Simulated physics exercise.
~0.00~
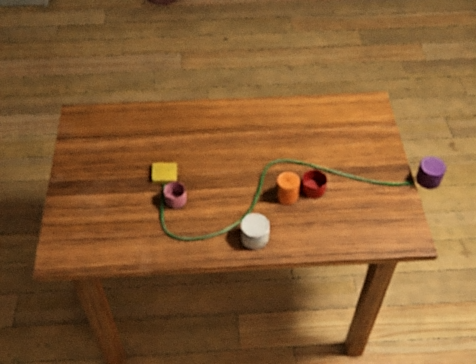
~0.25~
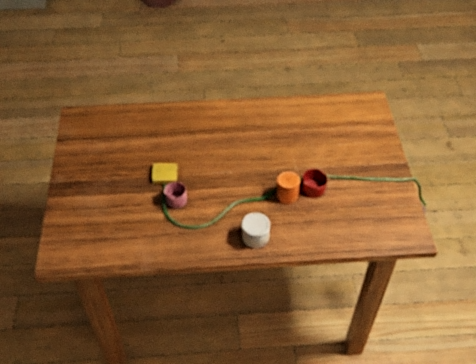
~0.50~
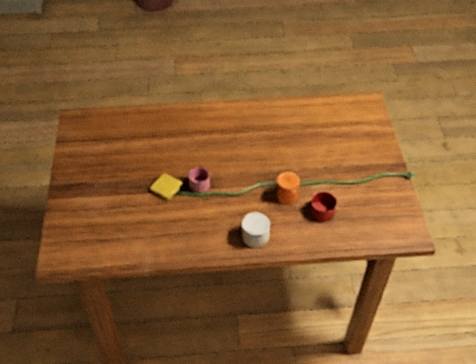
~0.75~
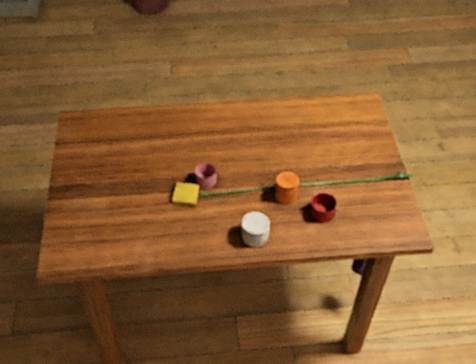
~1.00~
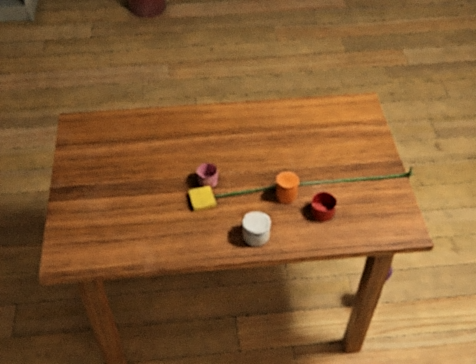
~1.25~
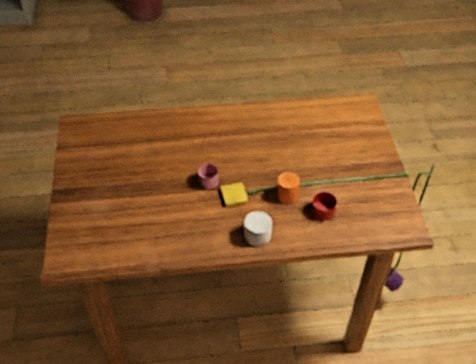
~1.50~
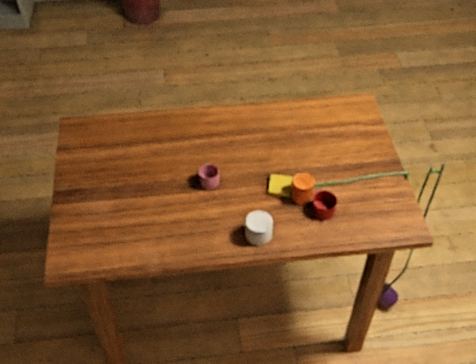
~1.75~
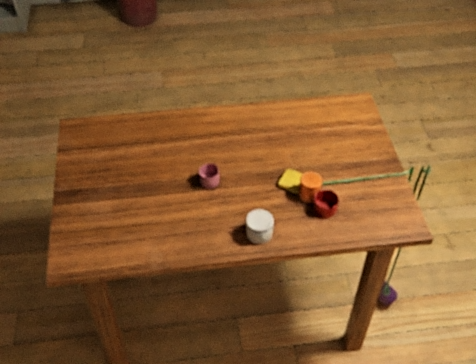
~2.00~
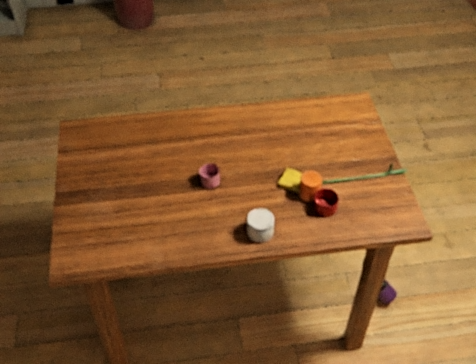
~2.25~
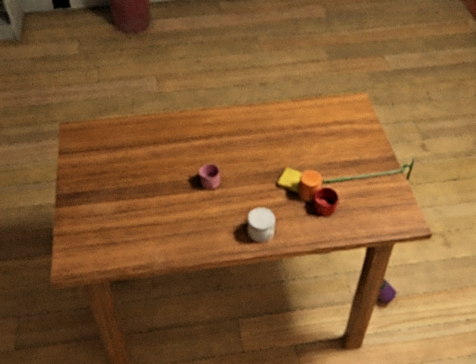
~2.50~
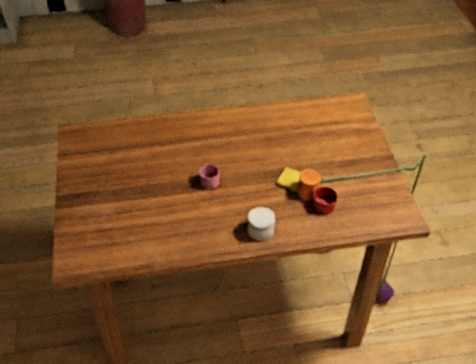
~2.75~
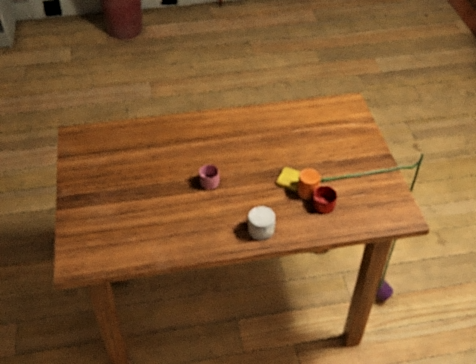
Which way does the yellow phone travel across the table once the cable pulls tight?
The yellow phone slides to the right, toward the orange tub.
